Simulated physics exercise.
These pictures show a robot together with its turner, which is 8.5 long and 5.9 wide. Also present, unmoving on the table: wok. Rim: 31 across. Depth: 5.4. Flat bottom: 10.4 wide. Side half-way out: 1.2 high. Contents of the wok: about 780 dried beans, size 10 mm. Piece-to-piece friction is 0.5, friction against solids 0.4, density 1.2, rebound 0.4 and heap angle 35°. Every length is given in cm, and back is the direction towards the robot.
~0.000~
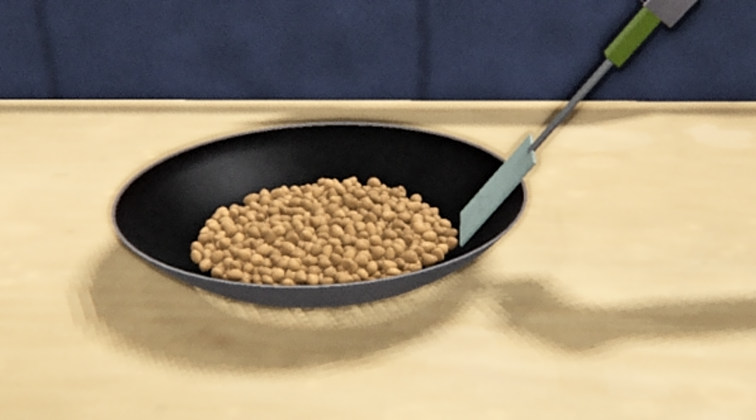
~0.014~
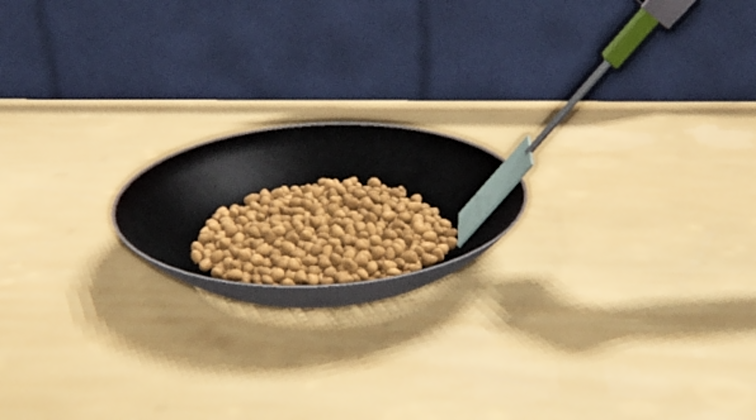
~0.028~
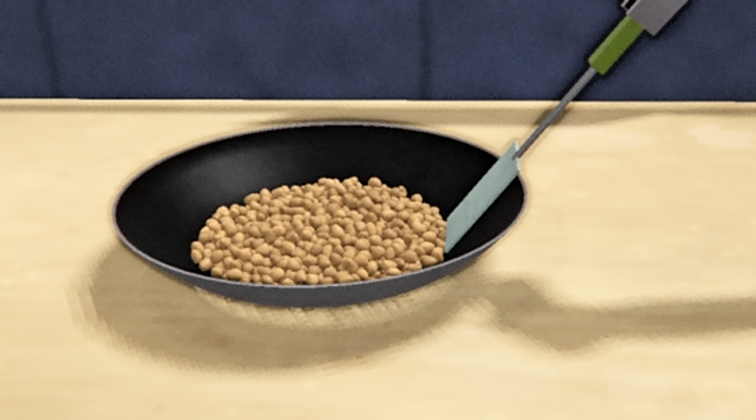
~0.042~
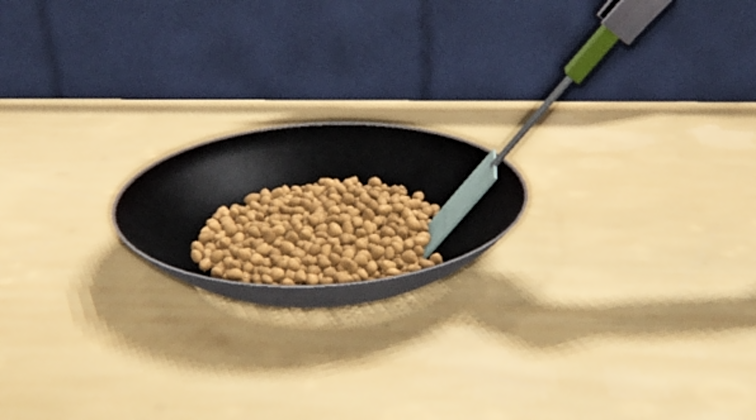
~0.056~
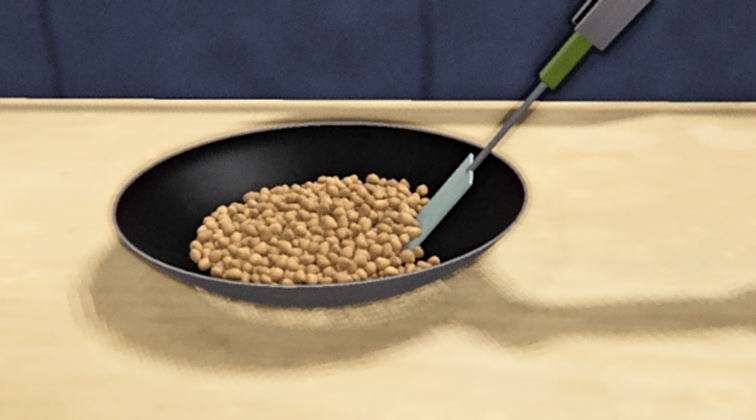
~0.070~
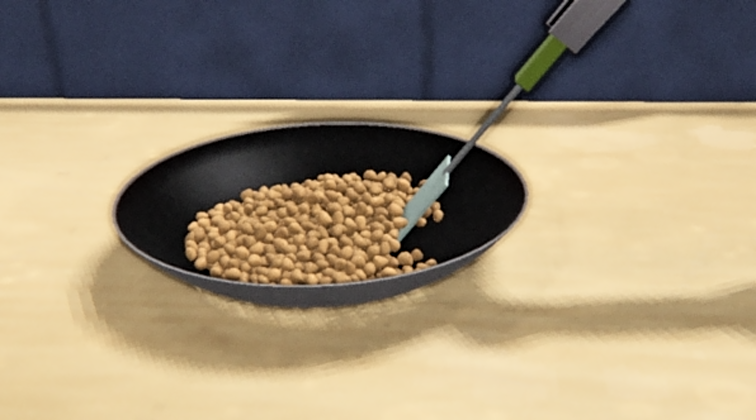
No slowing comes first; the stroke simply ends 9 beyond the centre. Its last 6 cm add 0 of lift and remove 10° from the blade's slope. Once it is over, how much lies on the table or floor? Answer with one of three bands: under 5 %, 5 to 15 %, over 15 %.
5 to 15 %.
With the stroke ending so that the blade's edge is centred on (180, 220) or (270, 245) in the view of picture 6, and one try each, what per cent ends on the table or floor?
25 % and 0 %.
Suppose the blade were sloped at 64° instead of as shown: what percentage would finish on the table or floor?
It would come to roughly 15 percent.
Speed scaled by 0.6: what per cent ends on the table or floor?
5 %.
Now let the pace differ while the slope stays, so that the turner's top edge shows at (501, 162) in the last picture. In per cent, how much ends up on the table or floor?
Some 5 percent.
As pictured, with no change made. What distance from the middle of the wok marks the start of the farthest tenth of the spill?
I'd put it at about 30 centimetres.
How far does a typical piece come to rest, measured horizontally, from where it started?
Distance: Around 4 cm.
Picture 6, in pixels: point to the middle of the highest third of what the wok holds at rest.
Near (191, 210).
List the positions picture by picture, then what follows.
The first frame shows turner top edge at (533, 148), sloping 52°; upper third of the load around (320, 225), from x 195 to 450, top at y 185; 775 in the wok.
The second frame shows turner top edge at (531, 150), sloping 52°; upper third of the load around (320, 225), from x 195 to 450, top at y 185.
The third frame shows turner top edge at (518, 155), sloping 52°; upper third of the load around (321, 225), from x 195 to 445, top at y 185.
The fourth frame shows turner top edge at (495, 163), sloping 52°; upper third of the load around (323, 223), from x 195 to 440, top at y 185.
The fifth frame shows turner top edge at (472, 168), sloping 52°; upper third of the load around (322, 219), from x 195 to 440, top at y 180.
The sixth frame shows turner top edge at (448, 170), sloping 52°; upper third of the load around (319, 215), from x 190 to 440, top at y 175; 775 in the wok.
By 0.10 s, sloping 52°, highest piece 7 above the table; 775 in the wok.
By 0.14 s, sloping 50°, highest piece 7 above the table; 775 in the wok.
By 0.36 s, sloping 42°, highest piece 6 above the table; 701 in the wok, 60 on the table or floor, 14 on the blade or in flight.
By 1.41 s, sloping 42°, highest piece 6 above the table; 699 in the wok, 76 on the table or floor.
Final count, 699 in the wok, 76 on the table or floor. That is 10 % on the table or floor.
